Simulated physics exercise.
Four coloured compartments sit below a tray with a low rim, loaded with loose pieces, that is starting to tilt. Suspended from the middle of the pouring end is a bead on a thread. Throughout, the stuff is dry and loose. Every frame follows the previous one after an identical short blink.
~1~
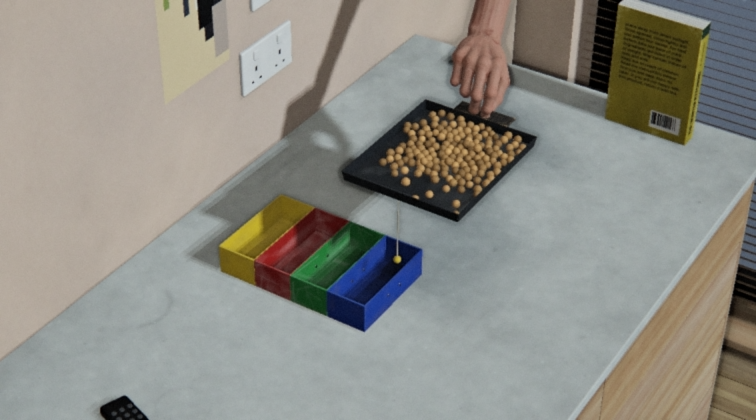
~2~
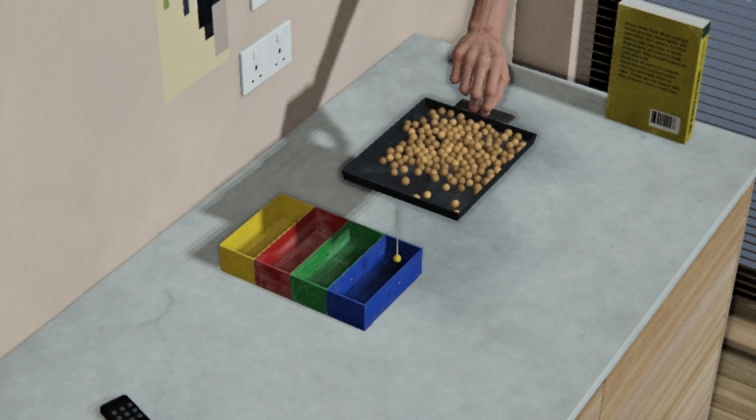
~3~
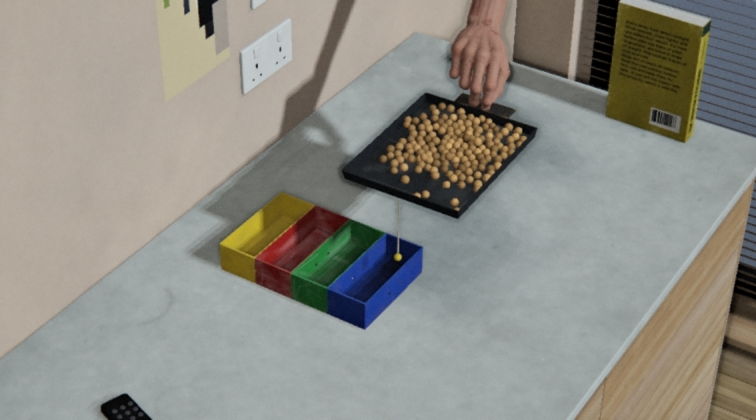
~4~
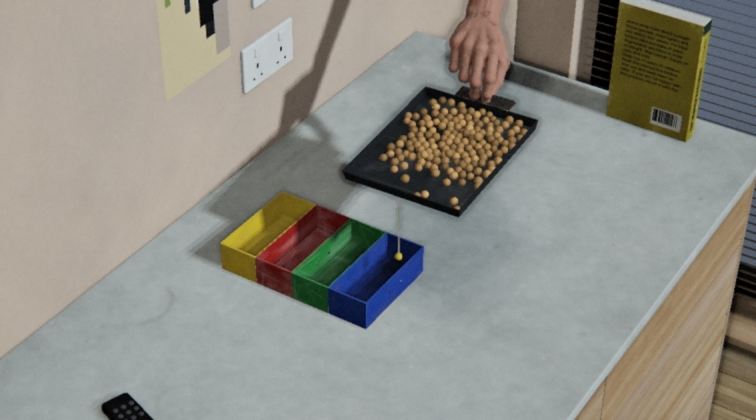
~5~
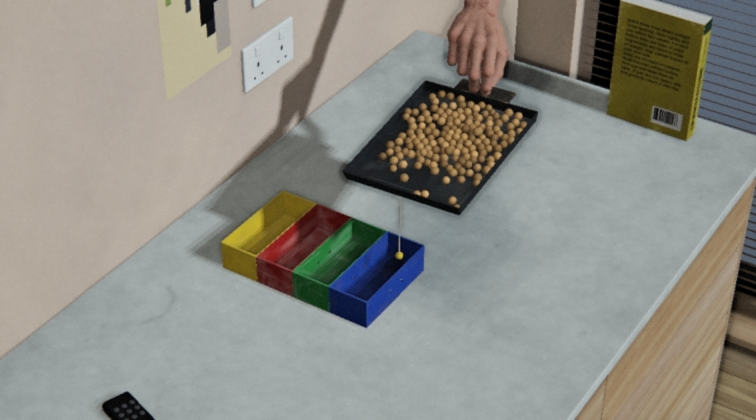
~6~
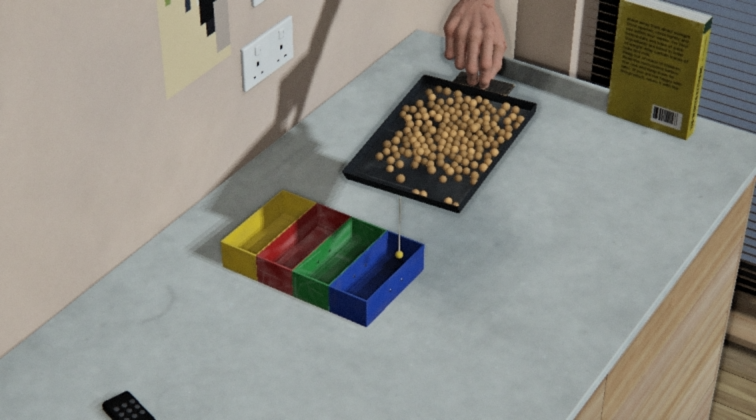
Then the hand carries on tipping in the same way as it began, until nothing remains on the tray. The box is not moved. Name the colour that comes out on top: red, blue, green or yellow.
Green comes out on top.
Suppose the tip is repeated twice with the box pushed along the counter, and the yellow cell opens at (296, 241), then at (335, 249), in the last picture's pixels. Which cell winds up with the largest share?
First place: The cell in red; second place: That yellow cell.
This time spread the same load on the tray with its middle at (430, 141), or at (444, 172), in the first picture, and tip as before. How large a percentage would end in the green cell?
About 60 % and 60 %.
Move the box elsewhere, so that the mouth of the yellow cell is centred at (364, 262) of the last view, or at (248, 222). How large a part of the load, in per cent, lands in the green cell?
Trial 1: 0 percent; trial 2: 40 percent.
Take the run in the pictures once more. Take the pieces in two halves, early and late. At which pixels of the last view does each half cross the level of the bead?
The opening part goes through (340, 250); what follows goes through (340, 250).
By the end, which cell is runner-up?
The answer here is the blue cell.
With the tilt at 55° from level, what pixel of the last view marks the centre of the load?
(393, 156).
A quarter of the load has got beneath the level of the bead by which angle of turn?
Close to 75° of tilt at that moment.
Shortly afterwards, tray tipped steeply; all but a few on the tray; only a few in the blue cell; only a few in the green cell; only a few falling or outside the box.
Next, tray tipped right over; a little on the tray; near half in the green cell; near a quarter in the blue cell; a little in the red cell; only a few in the yellow cell; near a quarter falling or outside the box.
Some moments later, tray tipped past a quarter turn; near two thirds in the green cell; near a quarter in the blue cell; a little in the red cell; only a few in the yellow cell; a little falling or outside the box.
In the end, tray tipped past a quarter turn; near two thirds in the green cell; near a quarter in the blue cell; a little in the red cell; only a few in the yellow cell; a little outside the box.
